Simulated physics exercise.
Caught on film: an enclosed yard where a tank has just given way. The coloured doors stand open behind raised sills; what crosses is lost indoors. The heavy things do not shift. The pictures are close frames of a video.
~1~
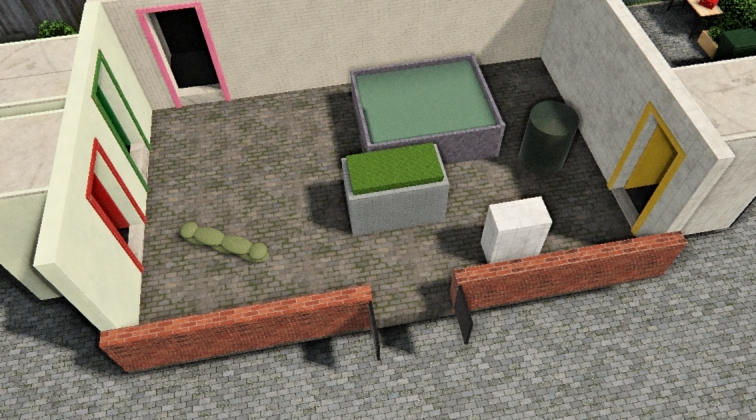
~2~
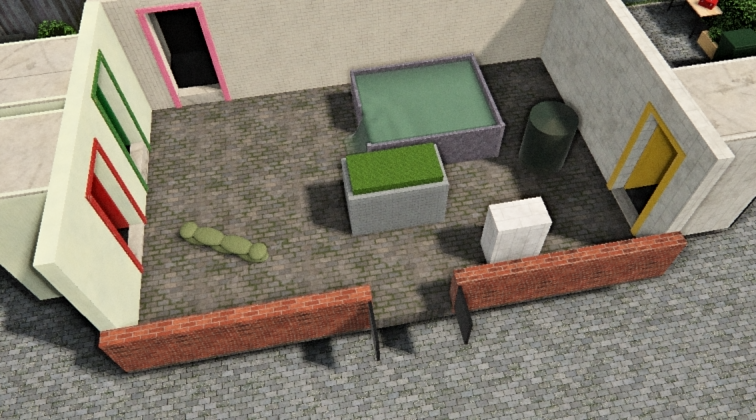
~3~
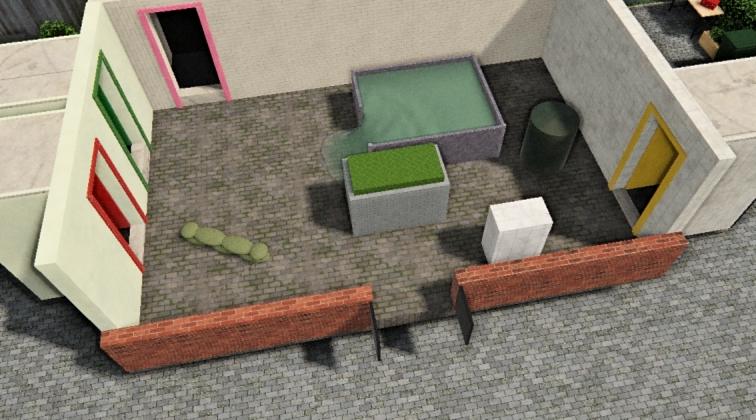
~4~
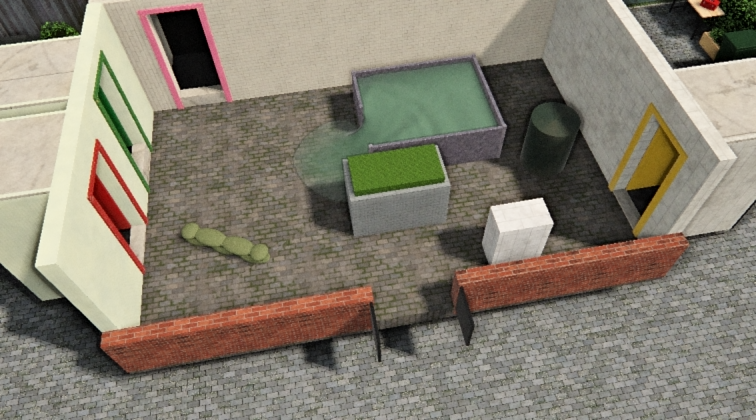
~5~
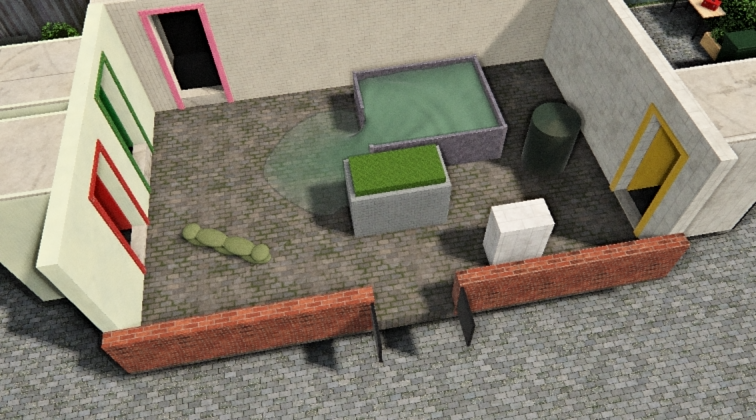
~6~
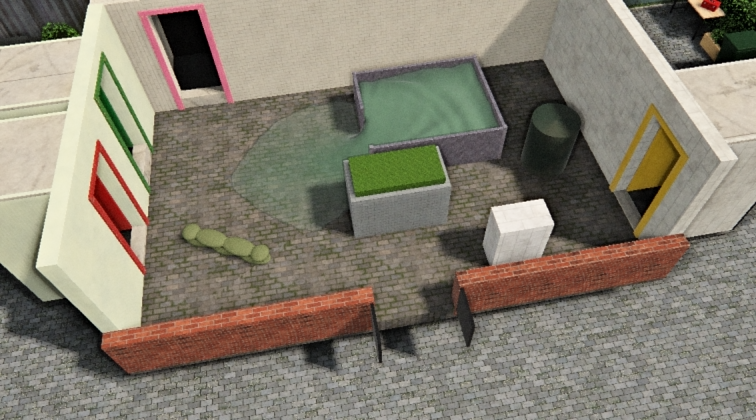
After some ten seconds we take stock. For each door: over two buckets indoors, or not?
One by one: The yellow door admits no more than that; the green door admits no more than that; the pink door admits no more than that; the red door lets in a lot.
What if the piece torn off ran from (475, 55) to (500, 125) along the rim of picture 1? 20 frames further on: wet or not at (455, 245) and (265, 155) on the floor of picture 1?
In turn: Flooded, no water.
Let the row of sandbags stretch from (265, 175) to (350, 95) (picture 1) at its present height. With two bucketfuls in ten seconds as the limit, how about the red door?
In short: Red goes over.
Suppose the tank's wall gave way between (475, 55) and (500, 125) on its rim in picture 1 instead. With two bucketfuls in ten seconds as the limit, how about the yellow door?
Then: Yellow lets more in.
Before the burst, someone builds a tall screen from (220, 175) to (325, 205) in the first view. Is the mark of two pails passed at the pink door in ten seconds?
In short: Pink door goes over.
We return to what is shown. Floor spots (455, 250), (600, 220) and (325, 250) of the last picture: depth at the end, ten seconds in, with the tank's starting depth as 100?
In turn 10, 4 and 12 in a hundred.
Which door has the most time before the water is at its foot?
Last comes the one in yellow.
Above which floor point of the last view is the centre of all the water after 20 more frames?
At about (317, 160).
A moment on, water covers 35 % of the floor; the yellow door not reached, the green door wet at the sill, nothing in, the pink door not reached, the red door wet at the sill, nothing in.
Next, water covers 45 % of the floor; the yellow door not reached, the green door wet at the sill, nothing in, the pink door wet at the sill, nothing in, the red door under two buckets in.
Then, water covers 50 % of the floor; the yellow door not reached, the green door wet at the sill, nothing in, the pink door wet at the sill, nothing in, the red door over two buckets in.
Later, water covers 65 % of the floor; the yellow door not reached, the green door wet at the sill, nothing in, the pink door wet at the sill, nothing in, the red door far over two buckets in.
In the end, water covers 95 % of the floor; the yellow door under two buckets in, the green door wet at the sill, nothing in, the pink door wet at the sill, nothing in, the red door far over two buckets in.
